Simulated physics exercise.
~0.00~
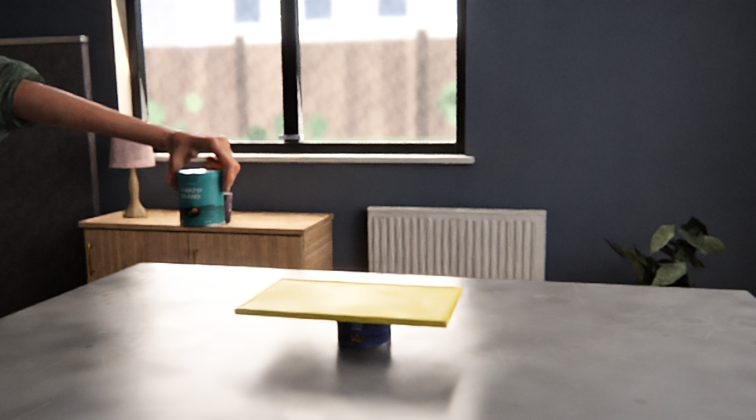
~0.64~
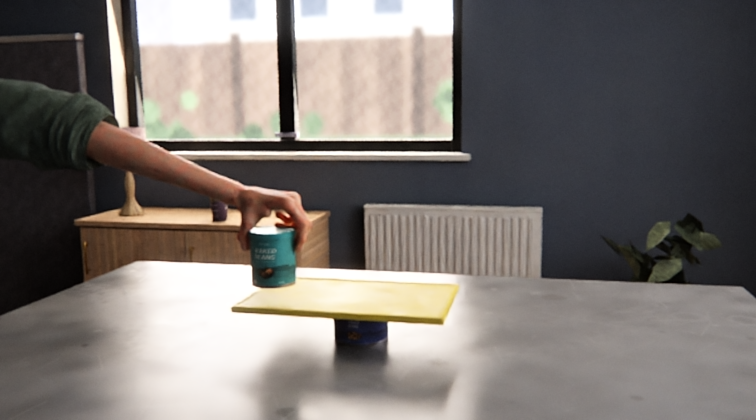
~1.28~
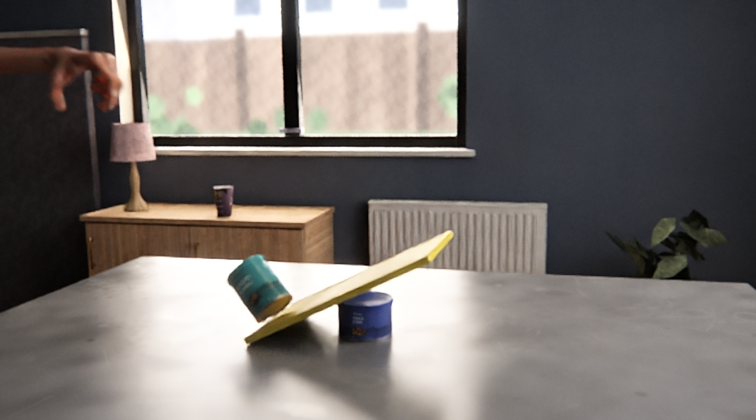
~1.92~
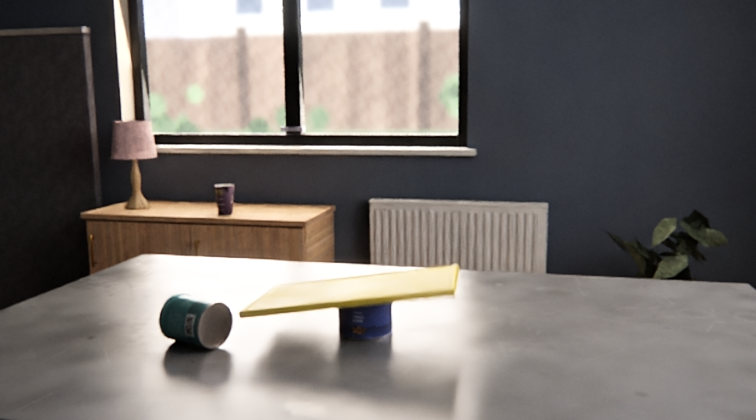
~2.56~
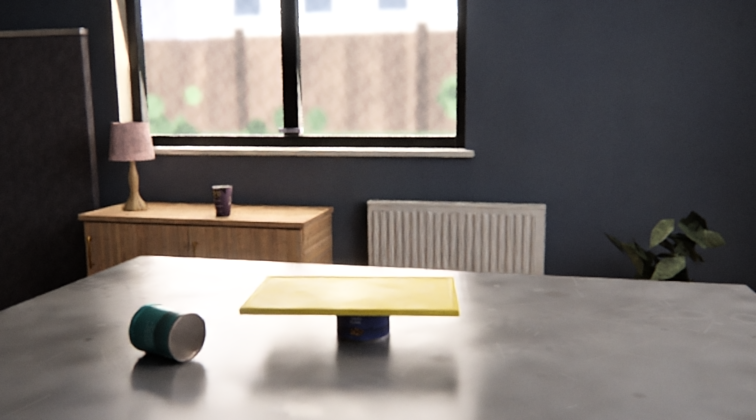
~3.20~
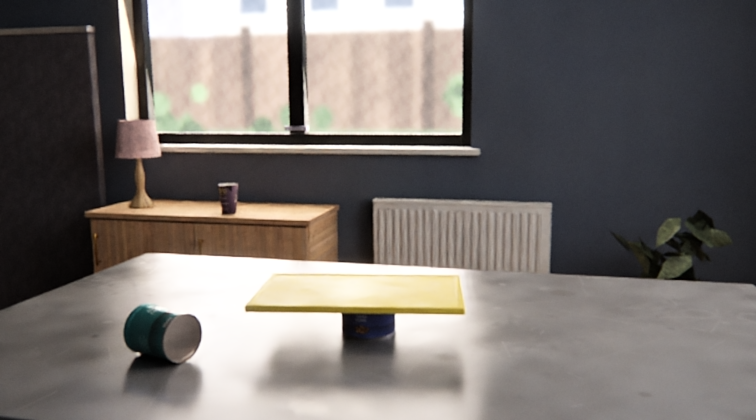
To begin with, a yellow lid lies flat across a small blue tub on a grey table, while a hand holds a turquoise tin up to the left. The hand carries the tin right and down to the lid's left edge. Once the hand lets go and draws back, the lid tips steeply, its left end dropping to the table, and the tin tilts and slides off. The tin lands on its side and rolls left as the lid swings back toward level. At the end, the lid rests flat on the tub again, with the tin lying fallen to the left.
